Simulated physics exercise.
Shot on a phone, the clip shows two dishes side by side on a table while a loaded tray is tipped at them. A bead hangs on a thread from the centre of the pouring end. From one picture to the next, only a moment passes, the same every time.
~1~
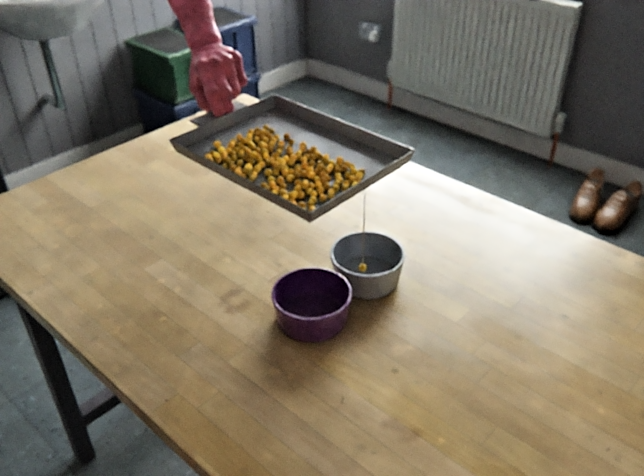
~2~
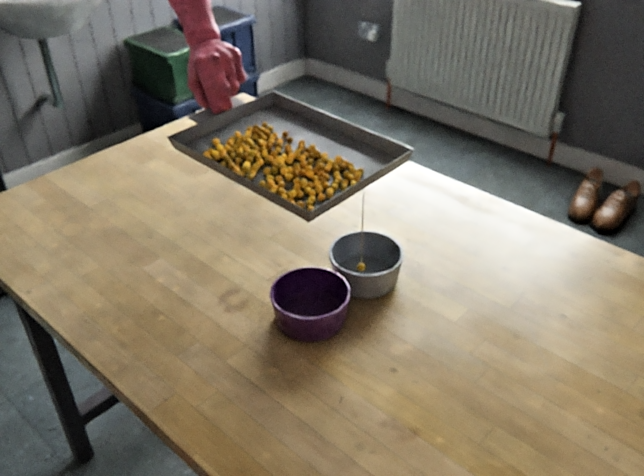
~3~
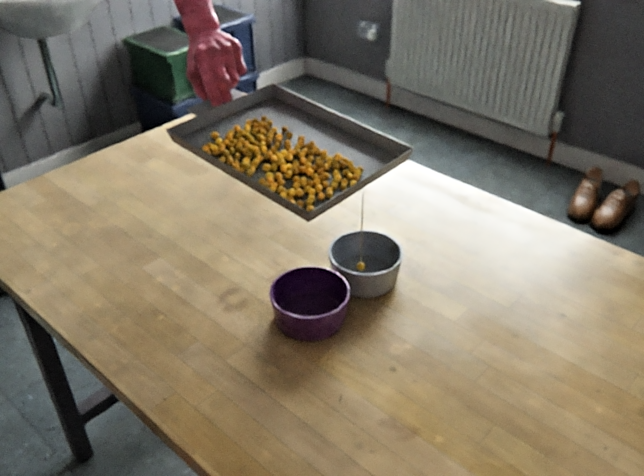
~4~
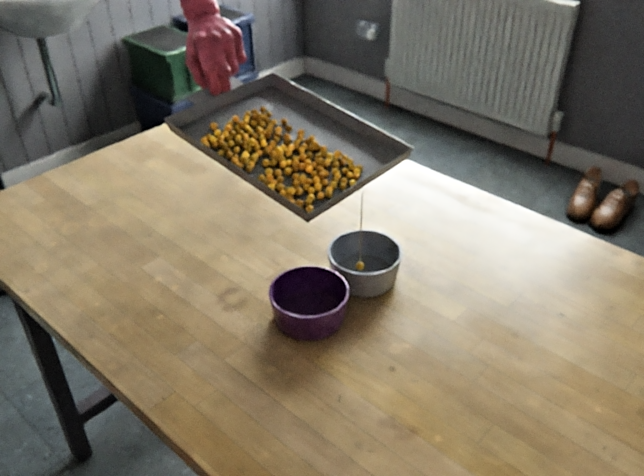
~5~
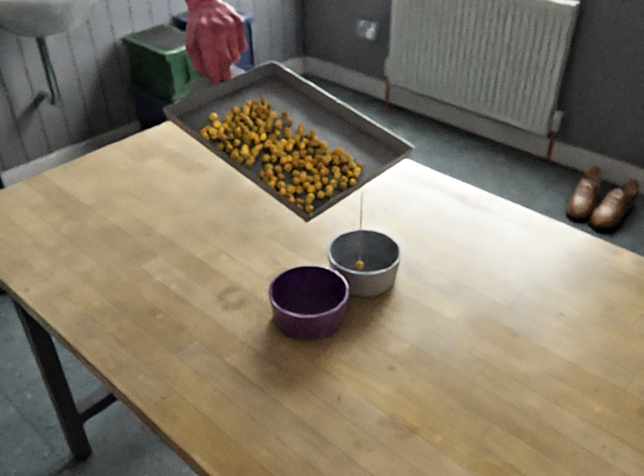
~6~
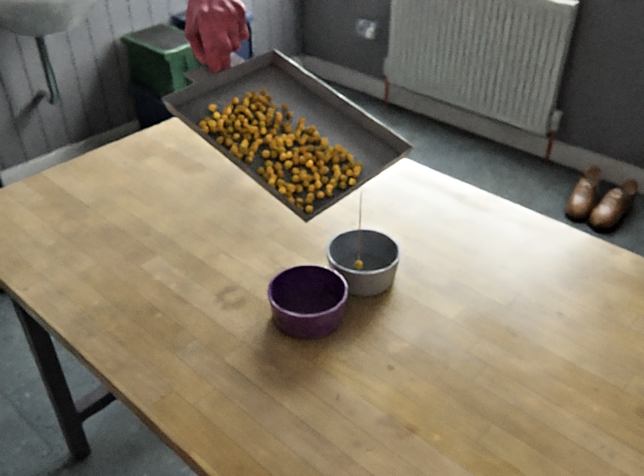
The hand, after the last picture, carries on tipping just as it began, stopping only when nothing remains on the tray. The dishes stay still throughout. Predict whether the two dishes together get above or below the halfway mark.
Below.
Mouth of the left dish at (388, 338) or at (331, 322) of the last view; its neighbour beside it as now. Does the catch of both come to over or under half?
Short of half and then the bulk of it.
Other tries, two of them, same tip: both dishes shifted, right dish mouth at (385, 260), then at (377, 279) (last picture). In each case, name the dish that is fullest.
First the left one, then the left one.
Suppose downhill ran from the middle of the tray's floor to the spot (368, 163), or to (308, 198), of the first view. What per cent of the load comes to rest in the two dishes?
In order: About 40, then 60 percent.
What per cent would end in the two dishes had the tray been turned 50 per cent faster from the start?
About 10 per cent.
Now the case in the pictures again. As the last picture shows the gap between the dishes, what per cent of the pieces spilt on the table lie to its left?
20 %, roughly.
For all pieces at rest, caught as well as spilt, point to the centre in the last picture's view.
Resting centre, last picture - approx. (370, 357).
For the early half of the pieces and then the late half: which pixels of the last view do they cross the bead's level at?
First half (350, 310); second half (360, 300).
Just after the last frame, tray tipped steeply; almost all on the tray; just a few in the air.
A moment on, tray tipped right over; roughly half on the tray; about a tenth outside both; roughly a third in the air.
Further on, tray tipped past a quarter turn; just a few in the left dish; almost all outside both.
When it is over, tray tipped past a quarter turn; just a few in the left dish; not one in the right dish; almost all outside both.
